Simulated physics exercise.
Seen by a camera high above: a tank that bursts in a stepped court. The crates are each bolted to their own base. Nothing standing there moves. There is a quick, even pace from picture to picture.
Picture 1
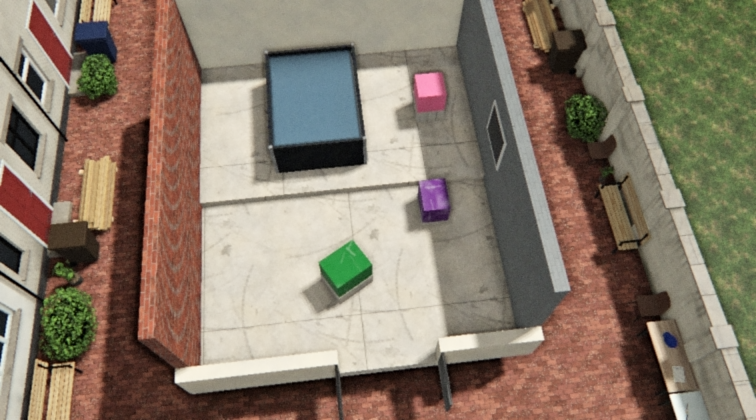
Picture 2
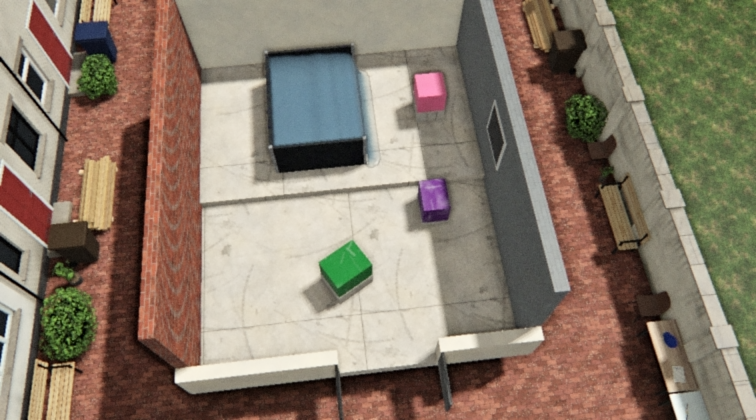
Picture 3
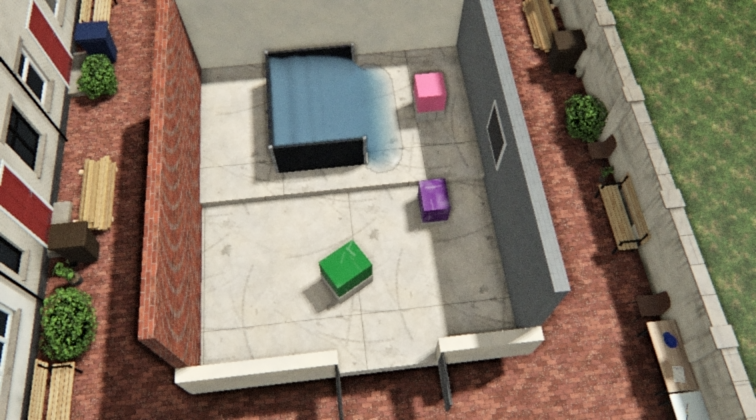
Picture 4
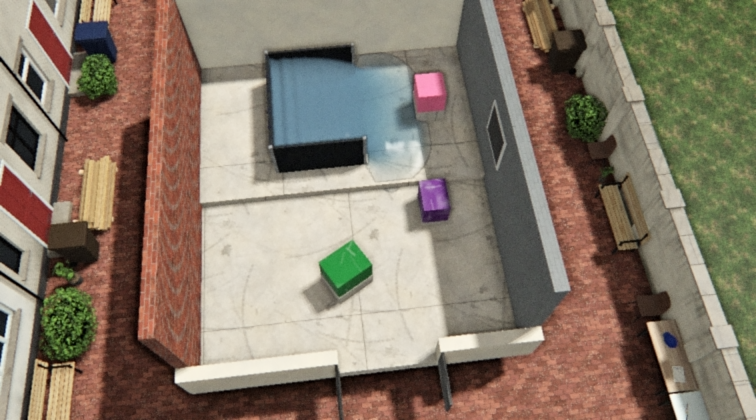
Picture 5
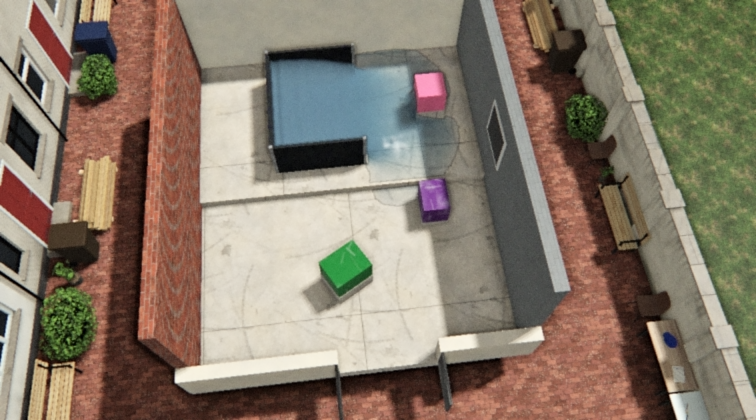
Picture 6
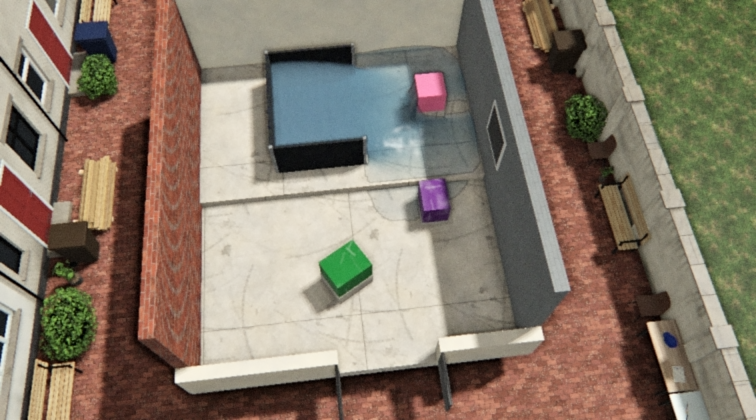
A dark-sided tank opens on its right, and water spreads across the floor around the pink block.
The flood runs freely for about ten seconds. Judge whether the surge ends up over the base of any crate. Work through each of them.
Result: The pink crate is hit by the water; the purple crate is hit by the water; the green crate is spared.
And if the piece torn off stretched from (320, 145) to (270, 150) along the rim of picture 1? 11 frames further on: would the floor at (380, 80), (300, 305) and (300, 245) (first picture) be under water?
Spot one spared, spot two inundated, spot three inundated.
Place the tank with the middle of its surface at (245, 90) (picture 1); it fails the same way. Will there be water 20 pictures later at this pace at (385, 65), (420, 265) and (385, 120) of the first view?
The first spot is inundated, the second inundated, and the third inundated.
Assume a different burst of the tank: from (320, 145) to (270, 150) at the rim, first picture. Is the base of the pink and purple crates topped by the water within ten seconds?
Taking them in turn, the pink crate is missed and the purple crate is overtopped.
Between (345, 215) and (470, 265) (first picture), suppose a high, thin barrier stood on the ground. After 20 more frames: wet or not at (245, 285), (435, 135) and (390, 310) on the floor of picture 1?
One by one: Spared, soaked, soaked.
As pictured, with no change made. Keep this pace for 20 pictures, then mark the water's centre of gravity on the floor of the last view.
Close to (401, 154).
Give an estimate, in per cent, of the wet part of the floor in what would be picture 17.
Roughly 40 percent.
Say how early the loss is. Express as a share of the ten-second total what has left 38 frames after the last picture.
Approximately 60 in a hundred, I think.
A moment on, water covers 25 % of the floor; the pink crate water round its plinth, the purple crate water round its plinth, the green crate not reached.
Next, water covers 40 % of the floor; the pink crate water round its plinth, the purple crate water round its plinth, the green crate not reached.
Then, water covers 55 % of the floor; the pink crate water round its plinth, the purple crate water round its plinth, the green crate water round its plinth.
Later, water covers 90 % of the floor; the pink crate water round its plinth, the purple crate water round its plinth, the green crate water round its plinth.
In the end, water covers 95 % of the floor; the pink crate was topped, the purple crate was topped, the green crate stayed above the water.
